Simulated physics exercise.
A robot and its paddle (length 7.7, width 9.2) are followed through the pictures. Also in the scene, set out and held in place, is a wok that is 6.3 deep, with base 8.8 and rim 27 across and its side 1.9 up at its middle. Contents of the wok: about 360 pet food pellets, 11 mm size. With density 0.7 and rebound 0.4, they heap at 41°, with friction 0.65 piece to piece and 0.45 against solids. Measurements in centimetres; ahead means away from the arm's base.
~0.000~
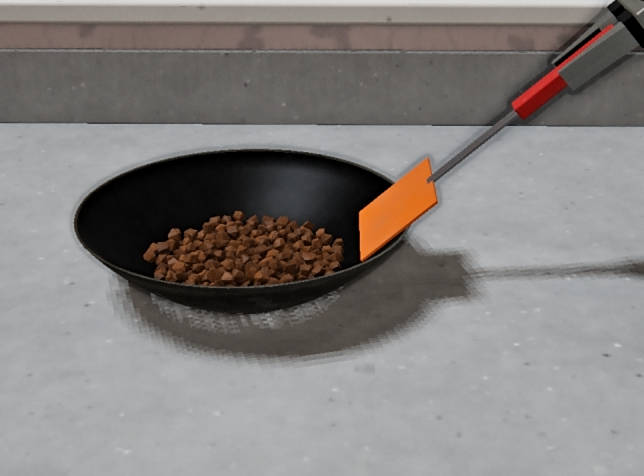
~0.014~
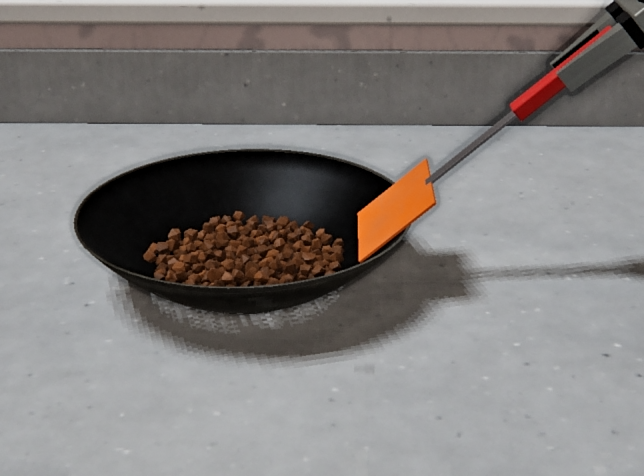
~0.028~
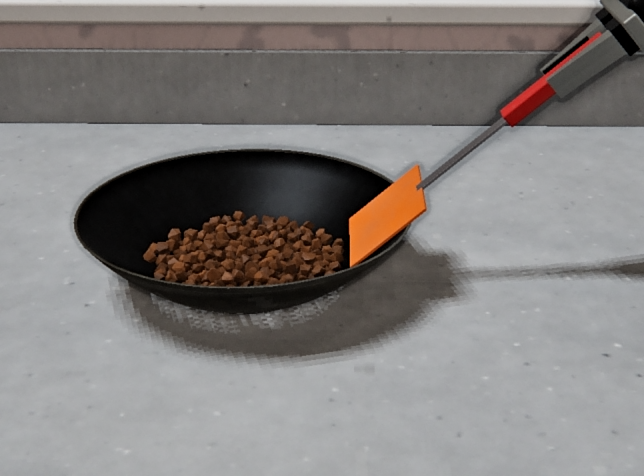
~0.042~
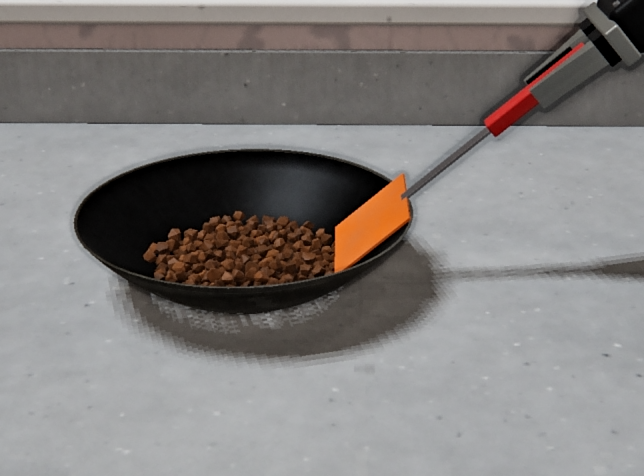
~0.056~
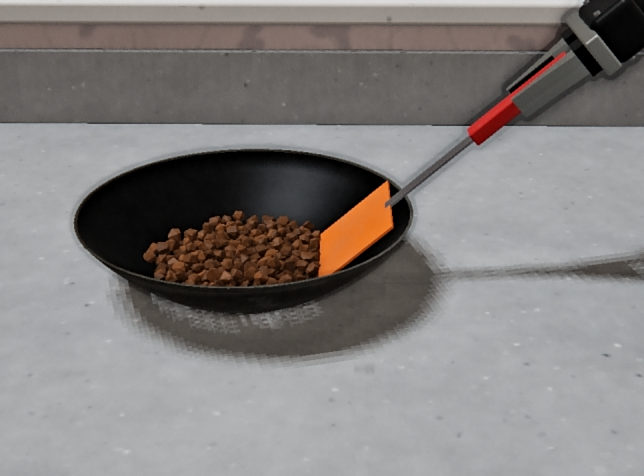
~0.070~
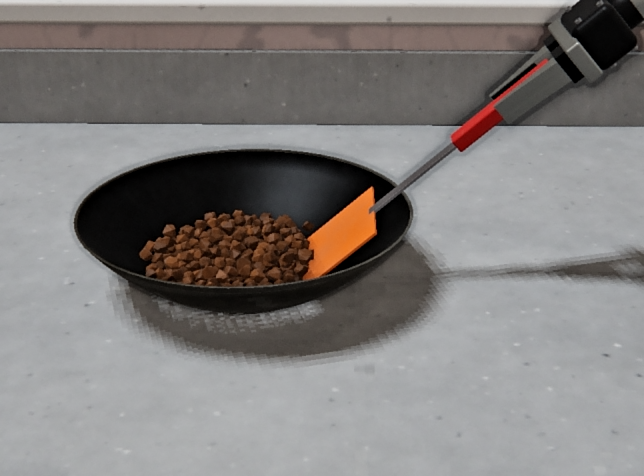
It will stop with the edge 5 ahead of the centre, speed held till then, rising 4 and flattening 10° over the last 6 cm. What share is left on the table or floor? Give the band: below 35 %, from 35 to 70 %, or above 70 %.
Band: Below 35 %.
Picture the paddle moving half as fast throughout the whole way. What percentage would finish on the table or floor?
I'd expect near 0 per cent.
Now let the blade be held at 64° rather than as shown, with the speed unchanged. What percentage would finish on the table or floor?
It would then be close to 10 %.
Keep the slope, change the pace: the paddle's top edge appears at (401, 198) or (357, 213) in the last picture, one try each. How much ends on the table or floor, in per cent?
That comes to some 0 and some 20 percent, in that order.
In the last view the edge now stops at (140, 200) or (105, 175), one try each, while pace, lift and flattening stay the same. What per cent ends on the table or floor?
First try roughly 35 percent, second roughly 55 percent.
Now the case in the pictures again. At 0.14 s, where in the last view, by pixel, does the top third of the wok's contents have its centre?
About pixel (162, 232).
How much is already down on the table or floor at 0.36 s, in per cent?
Estimate: About 5 percent.
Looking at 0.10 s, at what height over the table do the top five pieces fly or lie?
Around 6 cm above the table.
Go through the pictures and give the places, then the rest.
In the first picture, paddle top edge at (433, 179), sloping 42°; upper third of the load around (243, 252), from x 150 to 340, top at y 215; 360 in the wok.
In the second picture, paddle top edge at (431, 180), sloping 42°; upper third of the load around (243, 252), from x 150 to 340, top at y 215.
In the third picture, paddle top edge at (422, 186), sloping 42°; upper third of the load around (243, 252), from x 150 to 340, top at y 215.
In the fourth picture, paddle top edge at (407, 195), sloping 42°; upper third of the load around (243, 252), from x 150 to 335, top at y 215.
In the fifth picture, paddle top edge at (390, 203), sloping 42°; upper third of the load around (242, 252), from x 150 to 335, top at y 215.
In the sixth picture, paddle top edge at (374, 209), sloping 42°; upper third of the load around (236, 247), from x 145 to 335, top at y 215; 360 in the wok.
After 0.10 s, sloping 42°, highest piece 6 above the table; 360 in the wok.
After 0.14 s, sloping 38°, highest piece 7 above the table; 360 in the wok.
After 0.36 s, sloping 32°, highest piece 8 above the table; 326 in the wok, 20 on the table or floor, 14 on the blade or in flight.
After 1.41 s, sloping 32°, highest piece 6 above the table; 325 in the wok, 35 on the table or floor.
At rest, 325 in the wok, 35 on the table or floor. That is 10 % on the table or floor.
